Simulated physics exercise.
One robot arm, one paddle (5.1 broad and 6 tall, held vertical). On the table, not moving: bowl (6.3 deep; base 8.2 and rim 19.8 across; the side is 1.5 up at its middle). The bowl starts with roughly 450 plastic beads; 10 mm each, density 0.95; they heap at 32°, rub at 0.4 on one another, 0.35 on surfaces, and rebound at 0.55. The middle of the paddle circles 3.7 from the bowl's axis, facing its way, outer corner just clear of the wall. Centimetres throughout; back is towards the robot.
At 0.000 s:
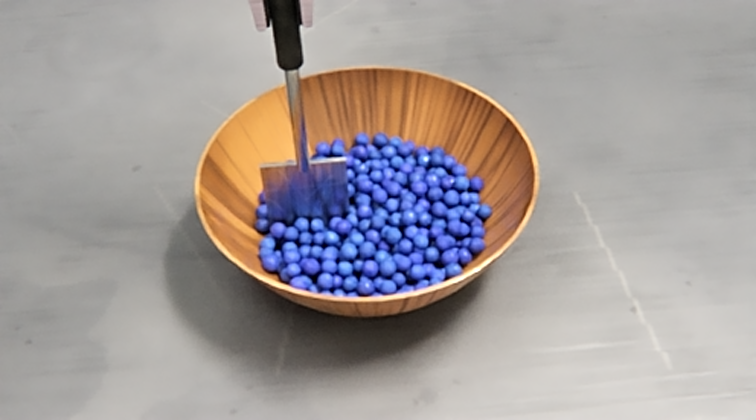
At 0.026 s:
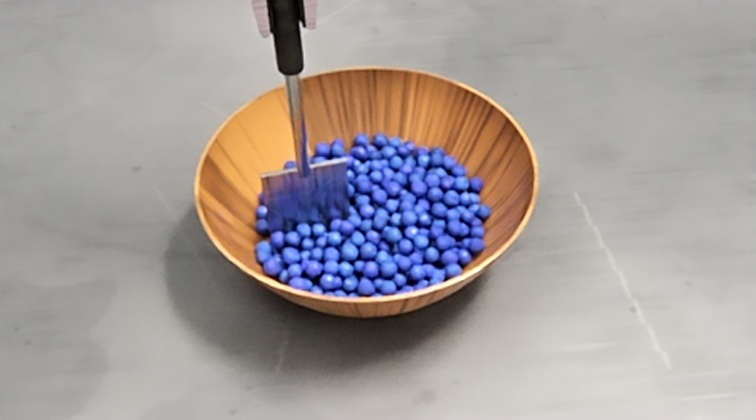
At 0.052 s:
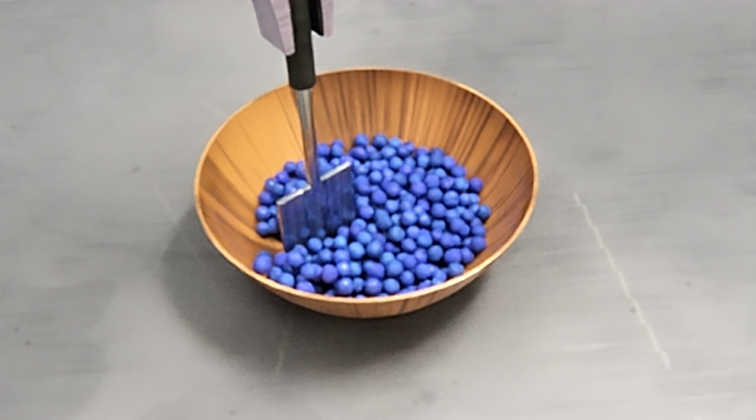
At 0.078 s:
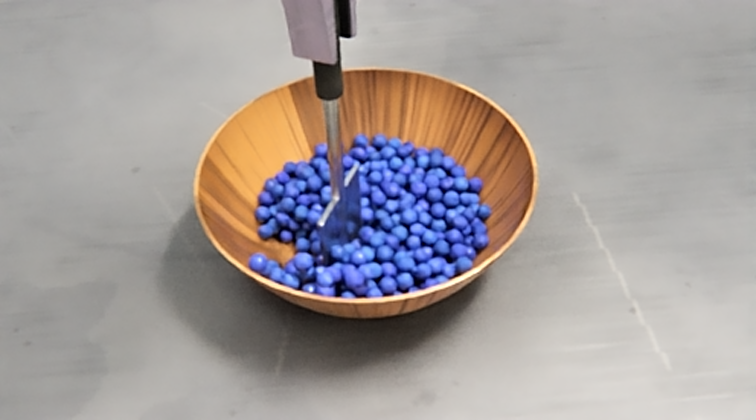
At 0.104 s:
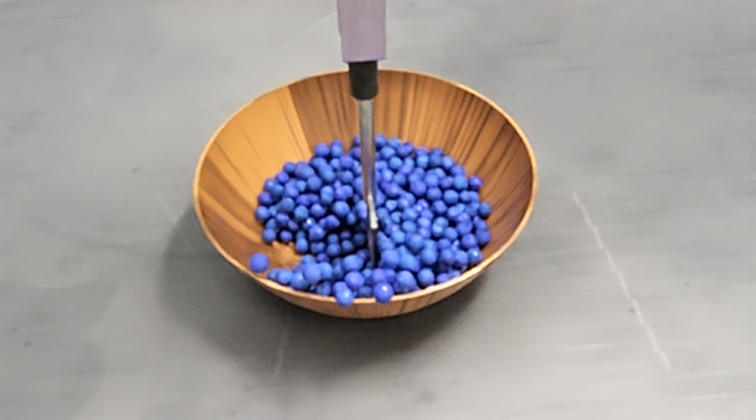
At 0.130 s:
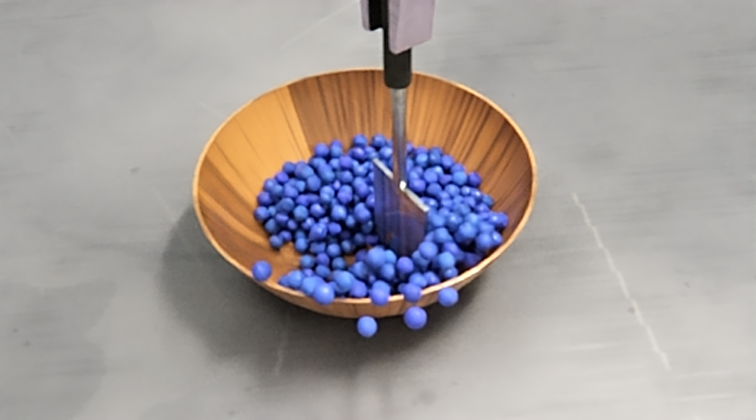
The clip opens on a wooden bowl of blue beads, a robot arm holding a flat metal paddle upright in them at the left. The paddle sweeps along the near side toward the right, turning as it goes and pushing the beads up, and a few pass over the front rim.
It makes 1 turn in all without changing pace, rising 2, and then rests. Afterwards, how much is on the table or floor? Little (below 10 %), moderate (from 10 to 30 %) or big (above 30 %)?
Share on the table or floor: Moderate (from 10 to 30 %).
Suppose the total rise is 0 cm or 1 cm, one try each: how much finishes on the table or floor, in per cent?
Some 30 and 25 per cent.
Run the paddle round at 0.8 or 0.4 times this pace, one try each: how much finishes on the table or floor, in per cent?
About 10 and 0 per cent.
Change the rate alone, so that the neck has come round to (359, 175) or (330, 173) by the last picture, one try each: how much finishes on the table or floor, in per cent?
Some 5 and 0 per cent.
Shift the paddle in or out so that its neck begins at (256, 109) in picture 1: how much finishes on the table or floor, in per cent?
About 0 per cent.
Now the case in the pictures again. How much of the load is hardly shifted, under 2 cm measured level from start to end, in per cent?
About 30 per cent.
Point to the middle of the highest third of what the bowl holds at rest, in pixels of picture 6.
At about (361, 202).
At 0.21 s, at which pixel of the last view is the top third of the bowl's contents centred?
Near (448, 152).
After 0.21 s, 207° round, highest piece 11 above the table; 420 in the bowl, 31 in flight or on the tool.
After 0.29 s, 294° round, highest piece 13 above the table; 388 in the bowl, 19 on the table or floor, 44 in flight or on the tool.
After 0.53 s, 0° round, highest piece 5 above the table; 368 in the bowl, 82 on the table or floor, 1 in flight or on the tool.
After 1.23 s, 0° round, highest piece 5 above the table; 368 in the bowl, 83 on the table or floor.
In the end, 368 in the bowl, 83 on the table or floor. That is 18 % on the table or floor.
